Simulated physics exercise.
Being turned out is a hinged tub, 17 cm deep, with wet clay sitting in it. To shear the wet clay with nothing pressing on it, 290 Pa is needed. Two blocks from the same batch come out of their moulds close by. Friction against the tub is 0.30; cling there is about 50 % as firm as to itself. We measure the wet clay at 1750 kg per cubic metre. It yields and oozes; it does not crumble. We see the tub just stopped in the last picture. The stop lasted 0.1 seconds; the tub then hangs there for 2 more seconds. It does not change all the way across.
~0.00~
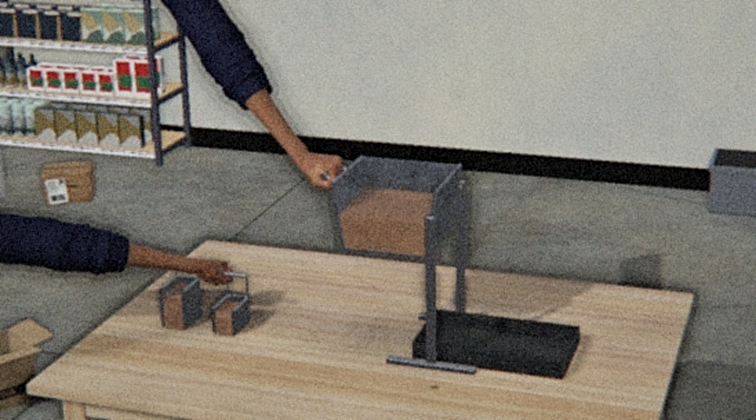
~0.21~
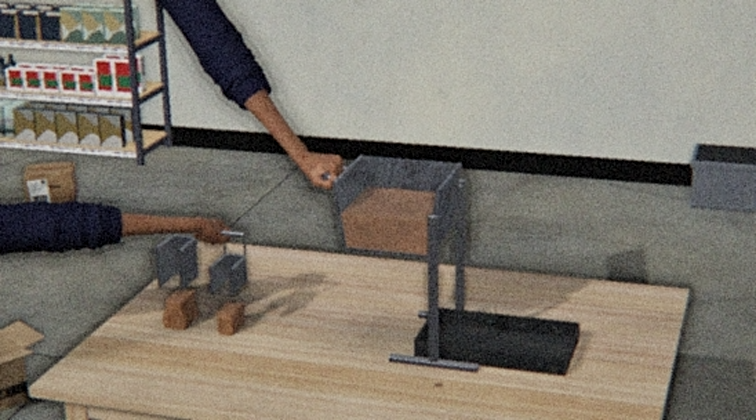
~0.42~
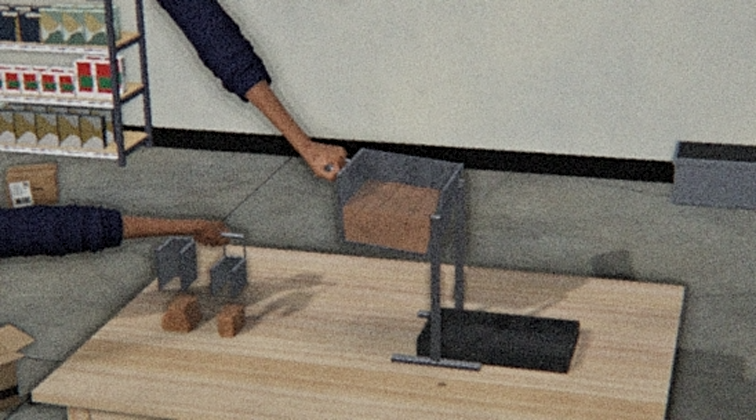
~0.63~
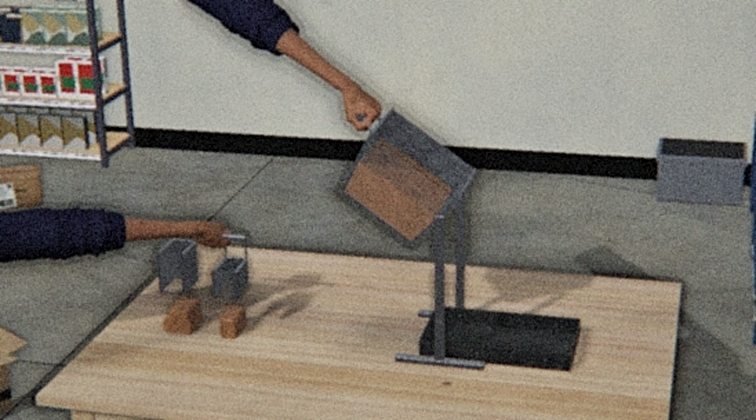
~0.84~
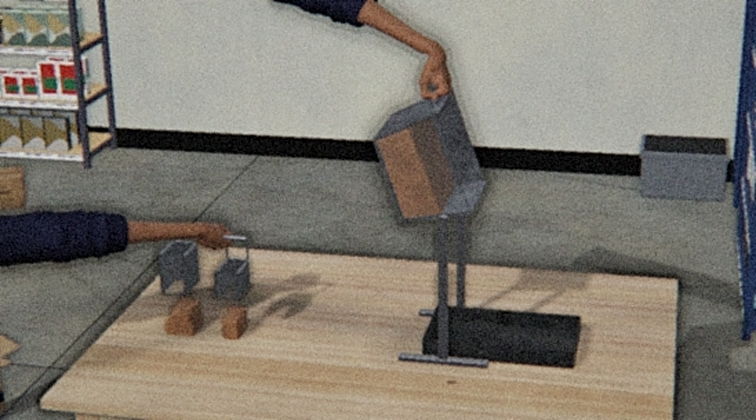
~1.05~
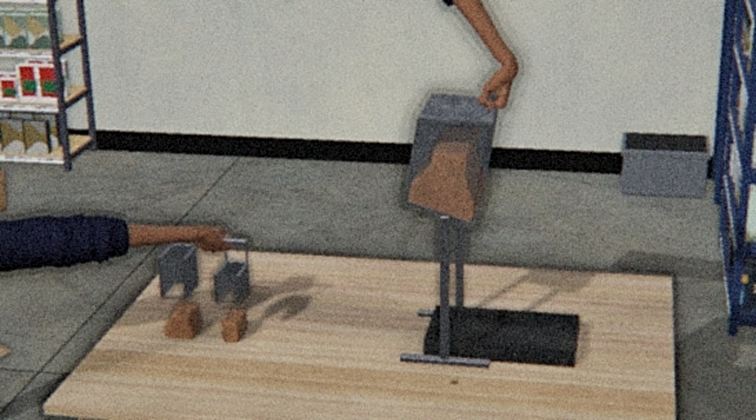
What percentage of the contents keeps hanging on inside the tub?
Near 30 %.
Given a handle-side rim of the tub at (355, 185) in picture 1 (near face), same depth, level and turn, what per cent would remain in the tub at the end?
The tub would end up holding some 35 % of it.
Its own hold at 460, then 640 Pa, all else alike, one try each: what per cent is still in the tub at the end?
Going in order, it's 30 % and then 35 %.
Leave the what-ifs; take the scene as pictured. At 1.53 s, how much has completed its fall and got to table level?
By then close to 60 % is down.
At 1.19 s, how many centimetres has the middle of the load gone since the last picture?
Close to 10 centimetres.
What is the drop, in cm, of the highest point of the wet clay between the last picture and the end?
Roughly 11 cm.
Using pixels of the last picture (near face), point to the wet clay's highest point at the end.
It ends up highest close to (430, 194).
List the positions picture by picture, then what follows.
The first picture shows handle-side rim at (334, 183), tilt 0 degrees; highest point of the wet clay at (428, 222); test blocks 10.0 cm, 6.4 cm high (left to right).
The second picture shows handle-side rim at (336, 183), tilt 0 degrees; highest point of the wet clay at (430, 221); test blocks 8.5 cm, 6.3 cm high (left to right).
The third picture shows handle-side rim at (340, 176), tilt 5 degrees; highest point of the wet clay at (346, 207); test blocks 7.7 cm, 6.3 cm high (left to right).
The fourth picture shows handle-side rim at (373, 135), tilt 35 degrees; highest point of the wet clay at (362, 165); test blocks 7.6 cm, 6.3 cm high (left to right).
The fifth picture shows handle-side rim at (438, 114), tilt 71 degrees; highest point of the wet clay at (409, 131); test blocks 7.6 cm, 6.3 cm high (left to right).
The sixth picture shows handle-side rim at (490, 126), tilt 99 degrees; highest point of the wet clay at (438, 153); test blocks 7.6 cm, 6.3 cm high (left to right).
By 1.19 s, the tub is at 99 degrees and holds 54 %.
By 1.36 s, the tub is at 99 degrees and holds 35 %.
By 1.53 s, the tub is at 99 degrees and holds 30 %.
By 1.70 s, the tub is at 99 degrees and holds 30 %.
By 3.05 s, at the end, the tub is at 99 degrees and holds 30 %.
